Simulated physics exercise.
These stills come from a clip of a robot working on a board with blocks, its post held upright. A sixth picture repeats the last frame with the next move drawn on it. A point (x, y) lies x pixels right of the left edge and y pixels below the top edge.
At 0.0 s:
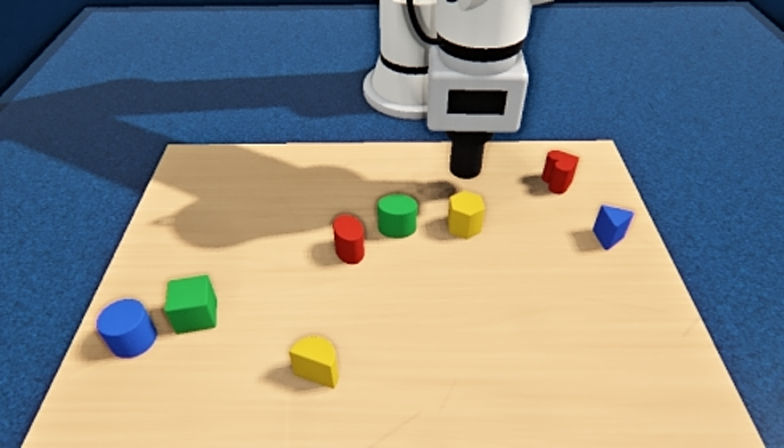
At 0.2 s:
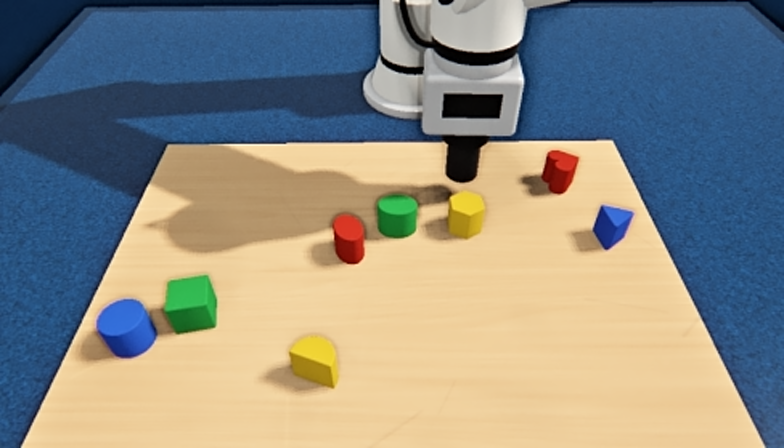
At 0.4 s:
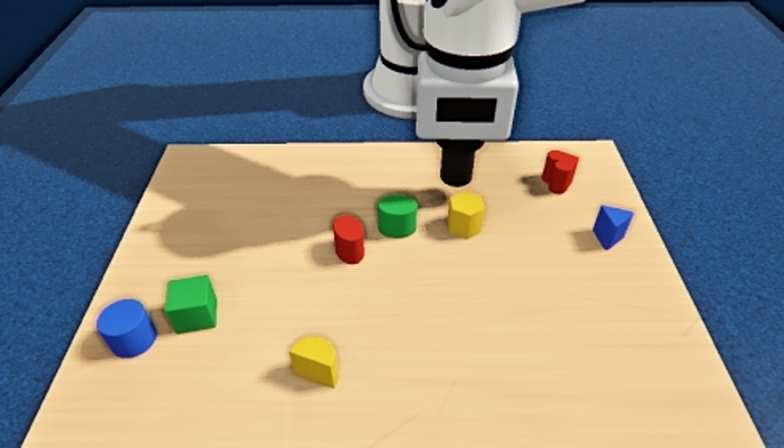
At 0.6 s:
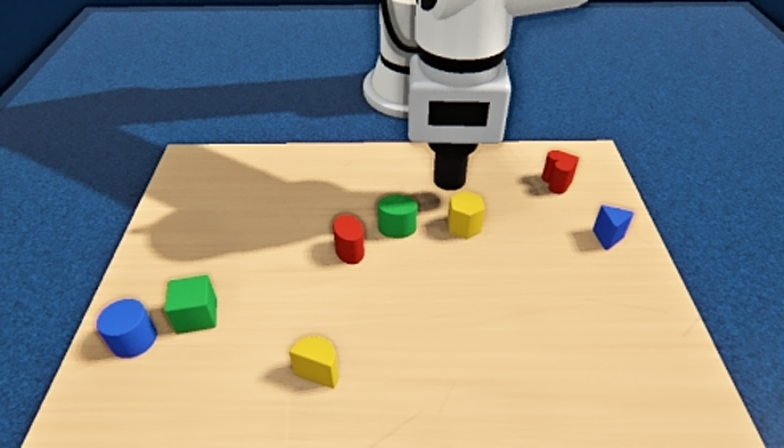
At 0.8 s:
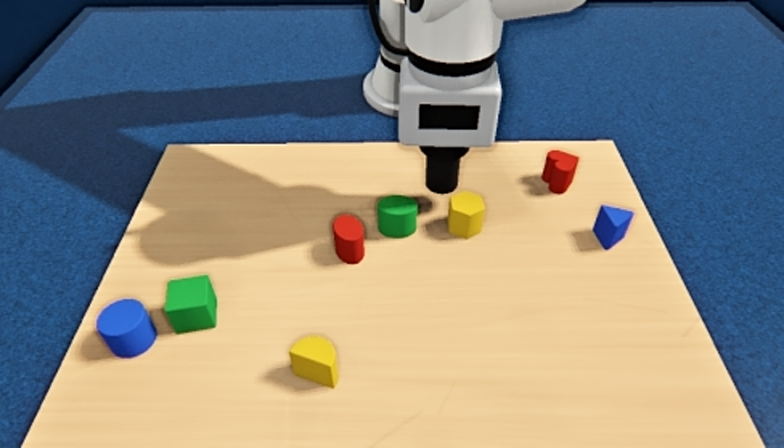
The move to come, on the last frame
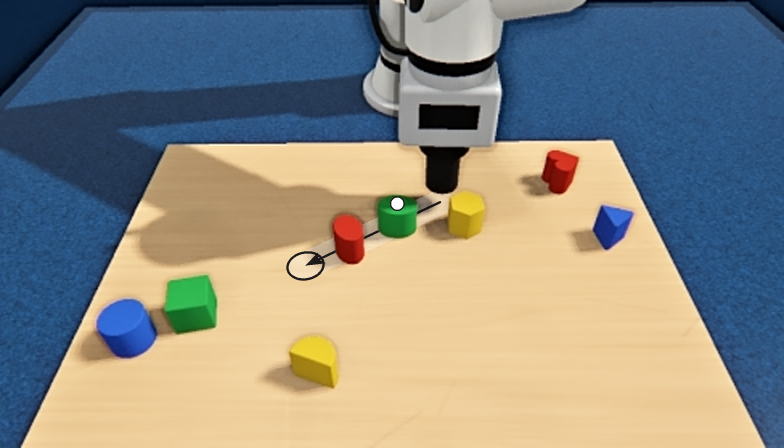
The robot arm, its black post pointing down, starts behind the yellow hexagon at the back of the wooden board. It slides a short way left and slightly toward the viewer, ending behind the gap between the green block and the yellow hexagon, while all the blocks stay still.
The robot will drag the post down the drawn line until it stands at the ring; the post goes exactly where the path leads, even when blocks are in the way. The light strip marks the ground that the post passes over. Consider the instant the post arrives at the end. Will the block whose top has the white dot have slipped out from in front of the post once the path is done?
I'd say no.
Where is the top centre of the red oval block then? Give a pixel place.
At pixel (250, 282).
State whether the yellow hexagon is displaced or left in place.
It stays.
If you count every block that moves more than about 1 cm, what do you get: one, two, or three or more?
I think two will be displaced.
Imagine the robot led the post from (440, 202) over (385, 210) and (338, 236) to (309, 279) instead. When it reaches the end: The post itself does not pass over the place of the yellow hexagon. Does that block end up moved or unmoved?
It keeps its spot.
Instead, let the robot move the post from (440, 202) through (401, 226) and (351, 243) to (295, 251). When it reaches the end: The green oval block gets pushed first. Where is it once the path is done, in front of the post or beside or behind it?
The post will still be pushing it.
Path on the board, in a line from (440, 202) to (306, 266); the dot is on the green oval block.
The first path, step by step. One third of the way, post (398, 204); green oval block (376, 216).
Two thirds of the way, post (352, 225); red oval block (297, 253); green oval block (329, 240).
At the end, post (302, 248); red oval block (250, 282); green oval block (284, 267); yellow hexagon in place.
